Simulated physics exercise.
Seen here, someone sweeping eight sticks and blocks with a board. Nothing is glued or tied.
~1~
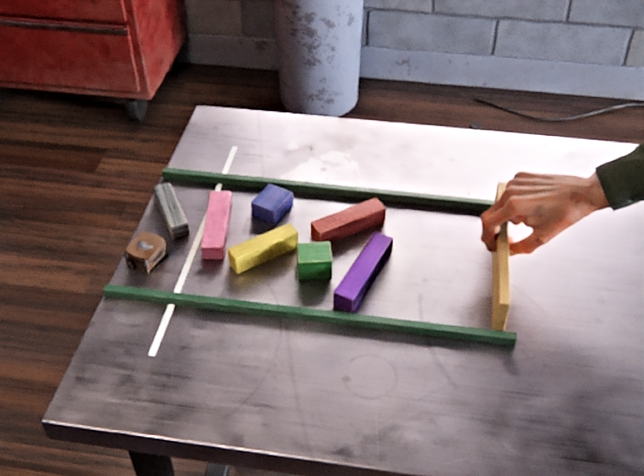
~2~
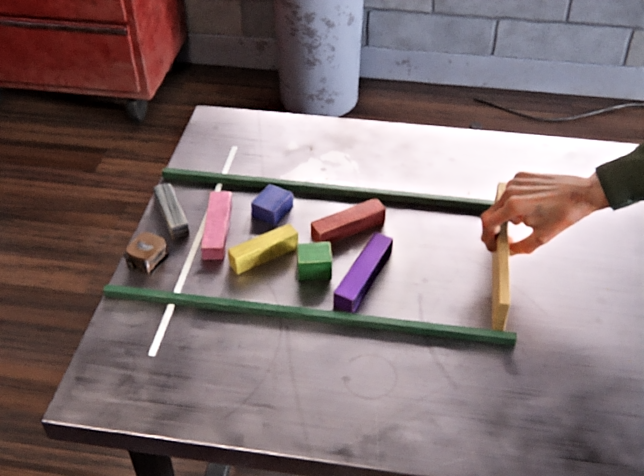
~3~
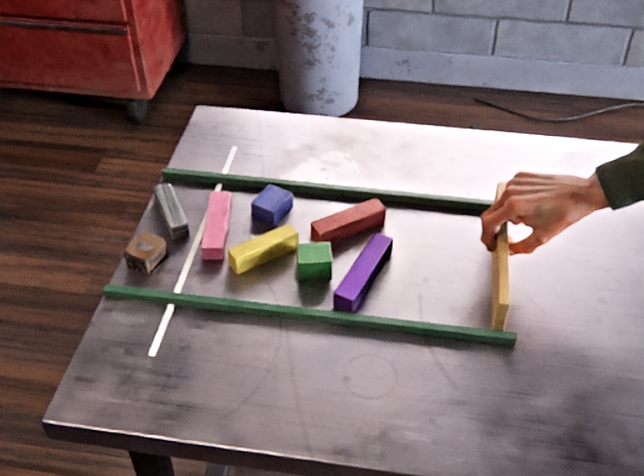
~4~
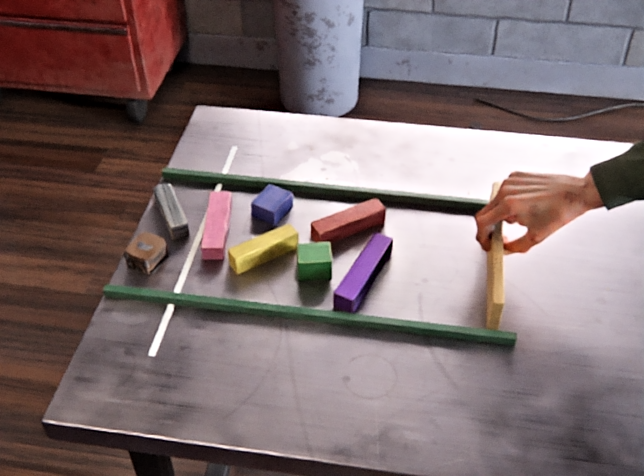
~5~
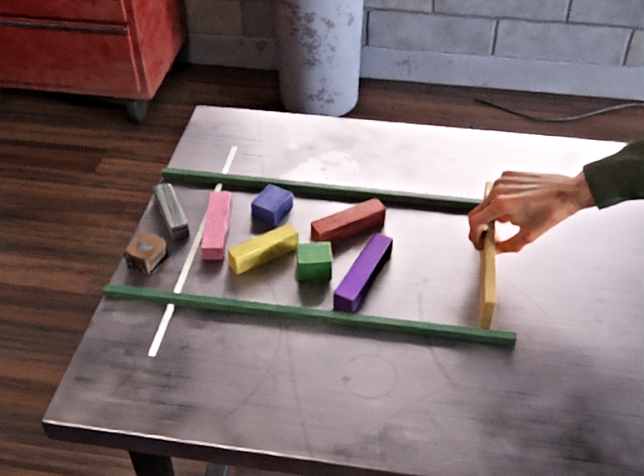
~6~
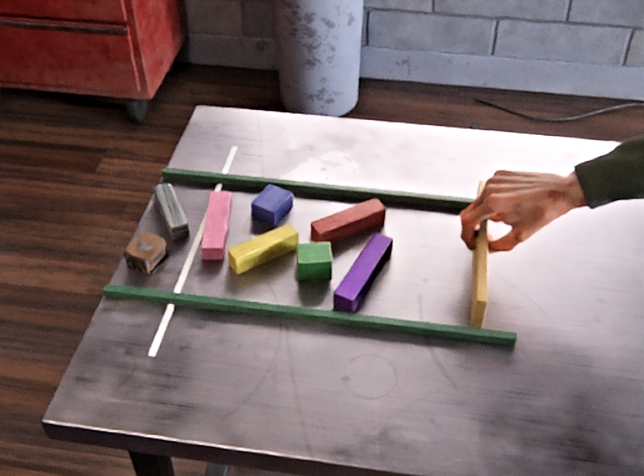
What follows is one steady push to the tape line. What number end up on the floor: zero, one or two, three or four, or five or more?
The number that fall off is three or four.
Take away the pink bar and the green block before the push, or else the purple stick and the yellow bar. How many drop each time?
The counts: 0 and 2.
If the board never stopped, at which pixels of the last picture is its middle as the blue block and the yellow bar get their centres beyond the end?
Its middle is around (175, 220) and around (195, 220).
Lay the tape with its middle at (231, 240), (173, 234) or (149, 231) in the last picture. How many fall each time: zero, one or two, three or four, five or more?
For each place: Not one; three to four; at least five.
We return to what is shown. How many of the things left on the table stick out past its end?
1 of them.
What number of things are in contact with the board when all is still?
That makes 2.
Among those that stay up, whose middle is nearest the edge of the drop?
The yellow bar ends nearest.
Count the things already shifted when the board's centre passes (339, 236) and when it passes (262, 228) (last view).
The counts are 4 and 7.
A little later, none off yet; brown case at rest near (147, 254); grey stick at rest near (171, 210); pink bar at rest near (217, 225).
When it is over, the number that fall off is three or four; down, pink bar, grey stick and brown case.
